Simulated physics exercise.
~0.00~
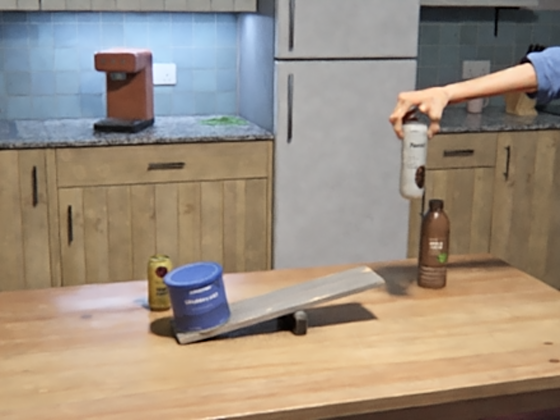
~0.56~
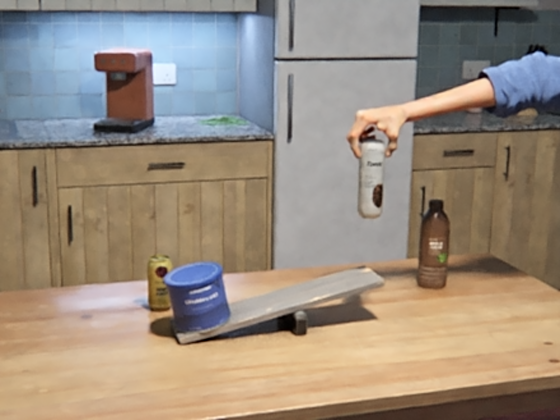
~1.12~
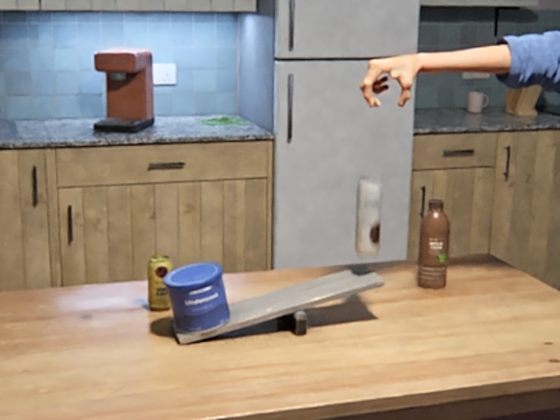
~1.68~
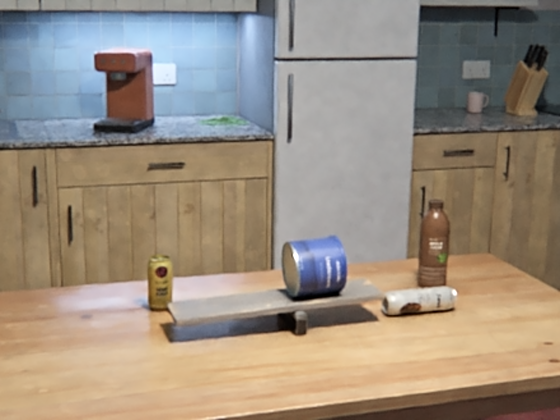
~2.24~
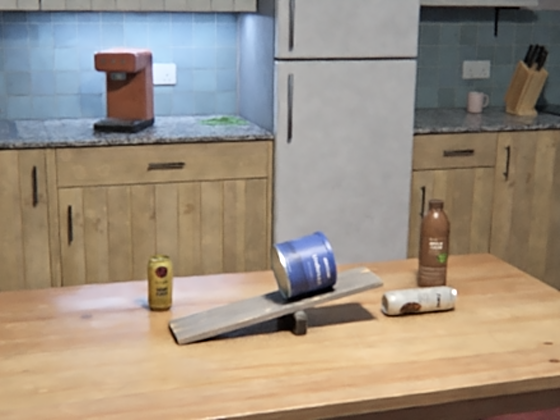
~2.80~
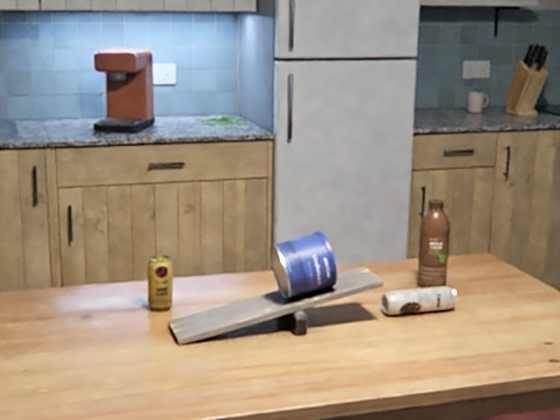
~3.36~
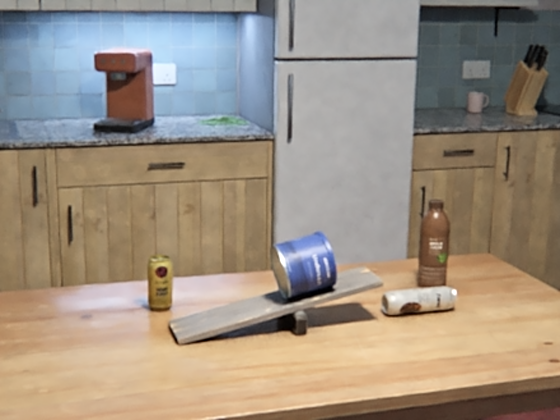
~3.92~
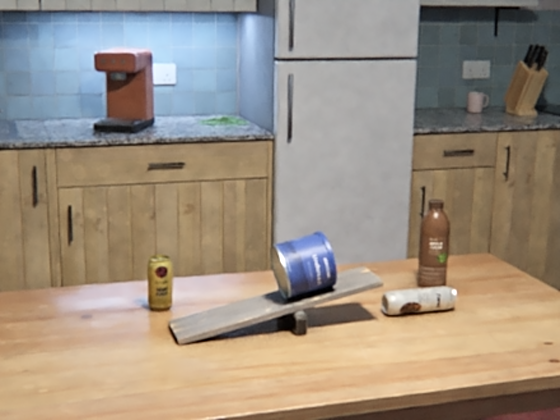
A hand drops a white can, briefly tipping the plank and toppling the blue tub.
